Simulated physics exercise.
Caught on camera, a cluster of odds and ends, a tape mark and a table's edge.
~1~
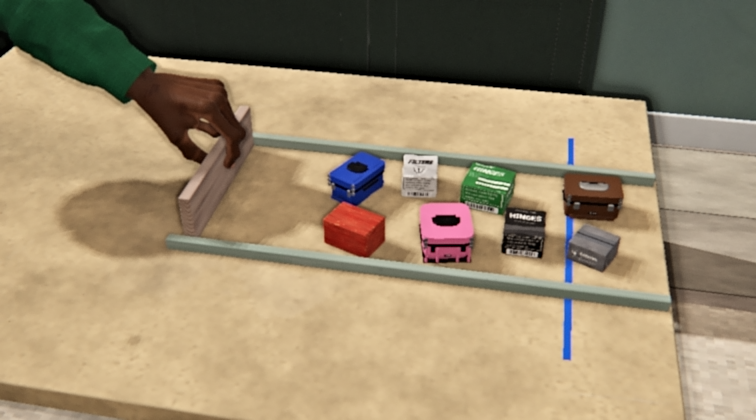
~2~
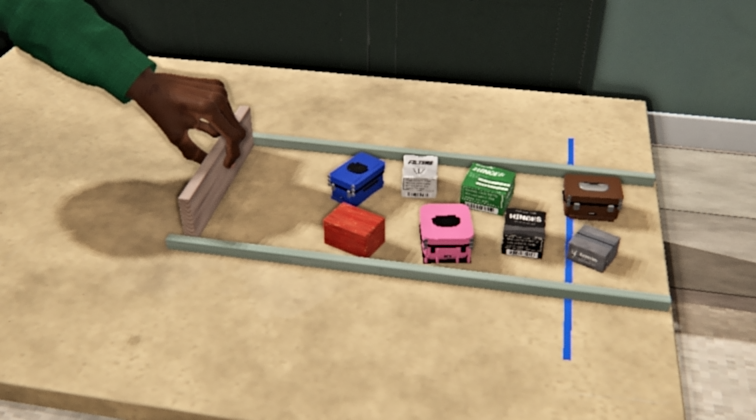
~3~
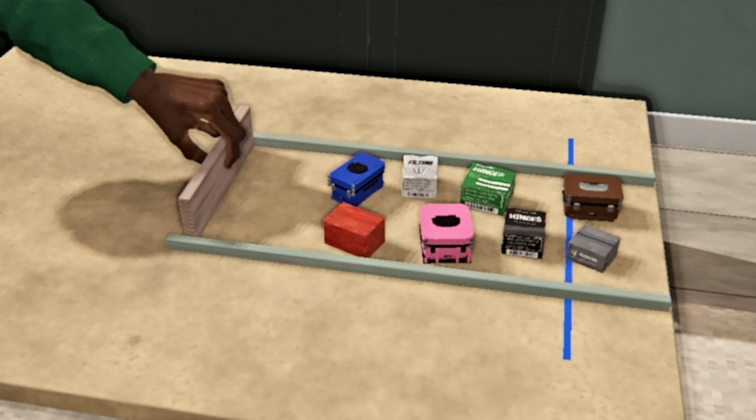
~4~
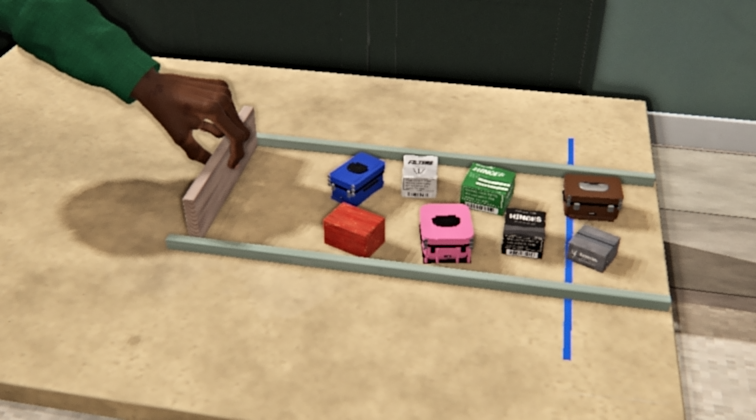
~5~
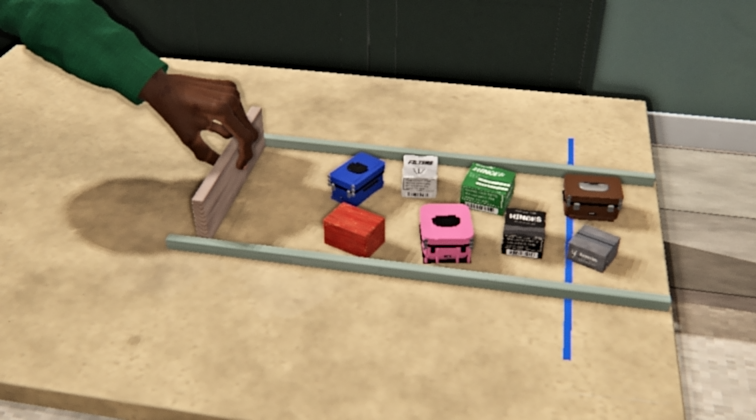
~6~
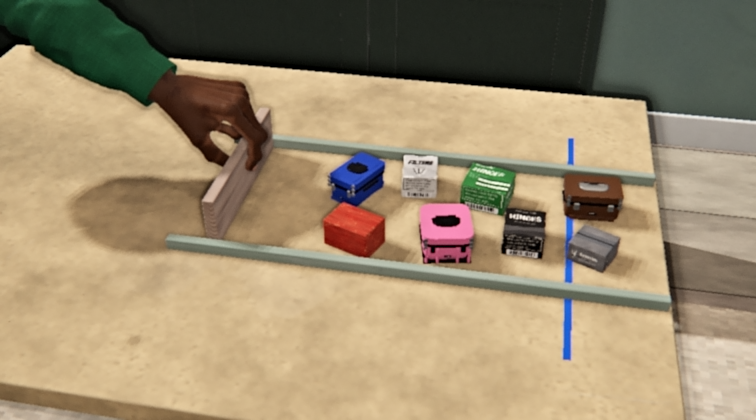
A hand in a green sleeve held a wooden board upright on a tabletop, then slid it slightly right between two rails, while the colourful boxes and cases near the blue tape stayed still.
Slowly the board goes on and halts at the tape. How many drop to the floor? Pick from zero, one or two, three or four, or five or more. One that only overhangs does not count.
Here the number that fall off is three or four.
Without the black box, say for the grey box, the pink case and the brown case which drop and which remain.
The grey box goes over, the pink case does not fall, the brown case drops off.
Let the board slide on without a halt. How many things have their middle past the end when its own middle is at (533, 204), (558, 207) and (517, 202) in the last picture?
In that order 2, 3 and 2.
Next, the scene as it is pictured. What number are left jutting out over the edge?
That would be 1.
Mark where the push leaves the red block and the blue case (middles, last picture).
First (597, 254), then (588, 203).
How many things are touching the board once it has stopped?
That makes 2.
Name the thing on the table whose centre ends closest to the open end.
The pink case ends nearest.
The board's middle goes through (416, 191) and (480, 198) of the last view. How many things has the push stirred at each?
6 and 8.
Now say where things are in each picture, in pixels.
The first frame shows grey box (594, 248); brown case (592, 198); black box (524, 232); board (220, 170); tape (570, 230).
The second frame shows brown case (591, 199); red block (355, 231).
The third frame shows black box (524, 233); blue case (358, 181).
The fourth frame shows grey box (593, 248); green box (488, 189).
The fifth frame shows brown case (591, 199); white box (420, 177).
The sixth frame shows grey box (593, 248); brown case (591, 199); black box (524, 233); board (241, 172); tape (570, 230).
Early on, none off yet; grey box at rest near (593, 248); brown case at rest near (591, 199); black box at rest near (524, 233).
Finally, the number that fall off is three or four; lost, green box, black box, brown case and grey box.
